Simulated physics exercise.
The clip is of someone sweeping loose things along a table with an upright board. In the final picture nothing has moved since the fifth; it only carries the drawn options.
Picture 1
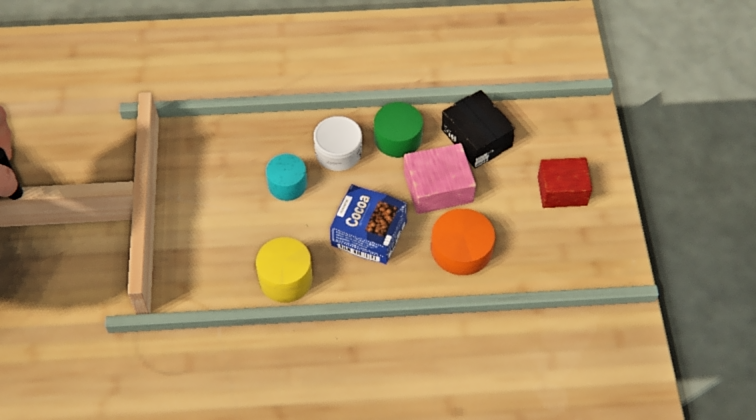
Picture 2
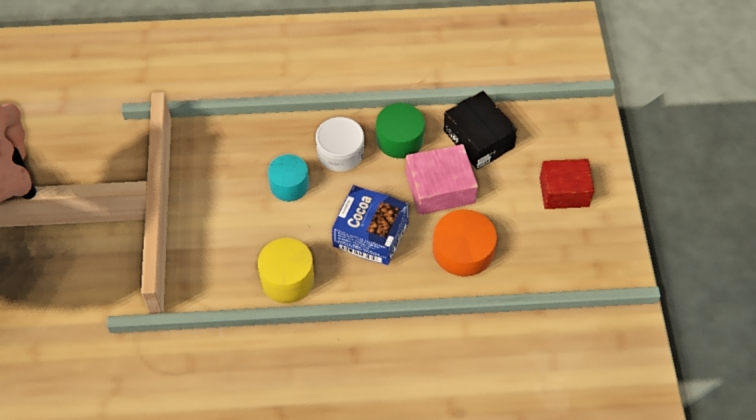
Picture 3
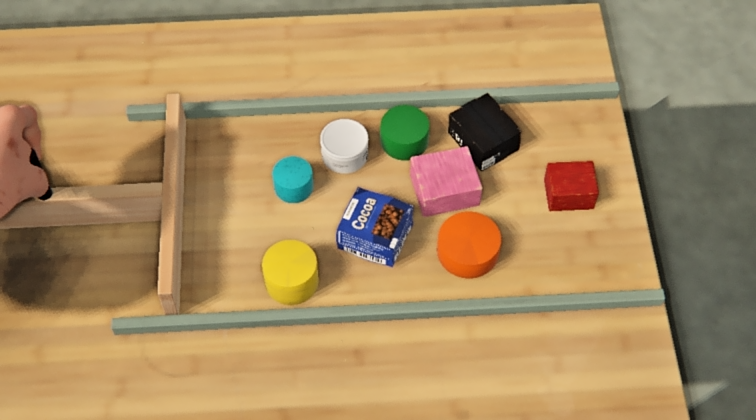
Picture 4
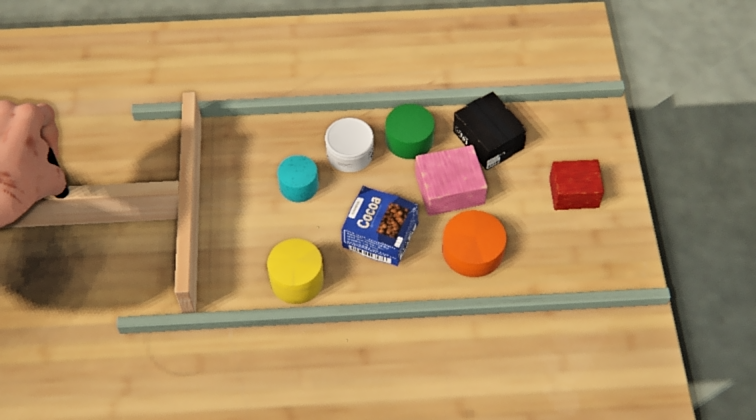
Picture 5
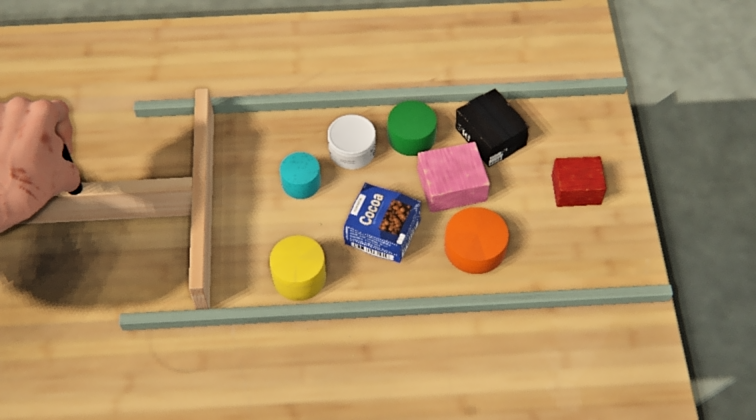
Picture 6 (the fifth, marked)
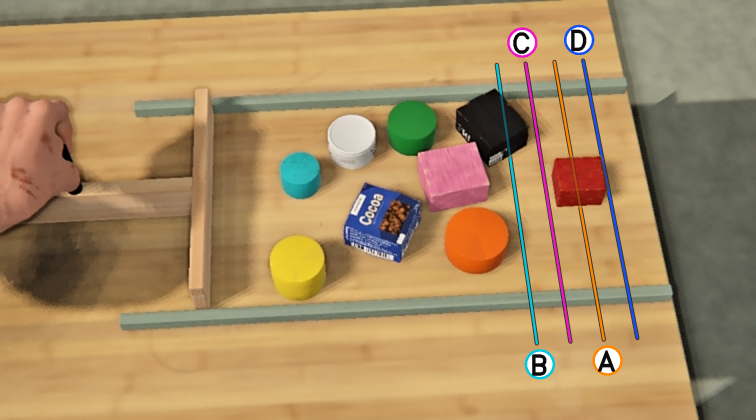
On a wooden table, a hand slides an upright board slowly right toward several untouched objects.
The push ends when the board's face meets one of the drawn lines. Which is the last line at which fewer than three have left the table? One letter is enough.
No farther than C.
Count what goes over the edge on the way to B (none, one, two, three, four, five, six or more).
In all, none.
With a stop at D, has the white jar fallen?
No.
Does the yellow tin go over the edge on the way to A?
No.
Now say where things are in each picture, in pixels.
In the first picture, board (140, 187); green pot (398, 130); orange tin (463, 242).
In the second picture, board (153, 187); blue packet (371, 225).
In the third picture, board (170, 188); red block (571, 186).
In the fourth picture, board (186, 186); black box (490, 131).
In the fifth picture, board (199, 183); white jar (352, 143); green pot (412, 128); orange tin (476, 241).
On the marked copy, A at (577, 190); B at (515, 194); C at (546, 192); D at (608, 189).
With C. Early on, board (325, 176); yellow tin (364, 269); white jar (356, 139).
Further on, board (450, 170); red block (589, 183); black box (554, 112).
At the end, board (545, 165); red block over the edge; black box over the edge; two fallen.
As for the rest, A drops four; B is within the limit but short; D drops five.
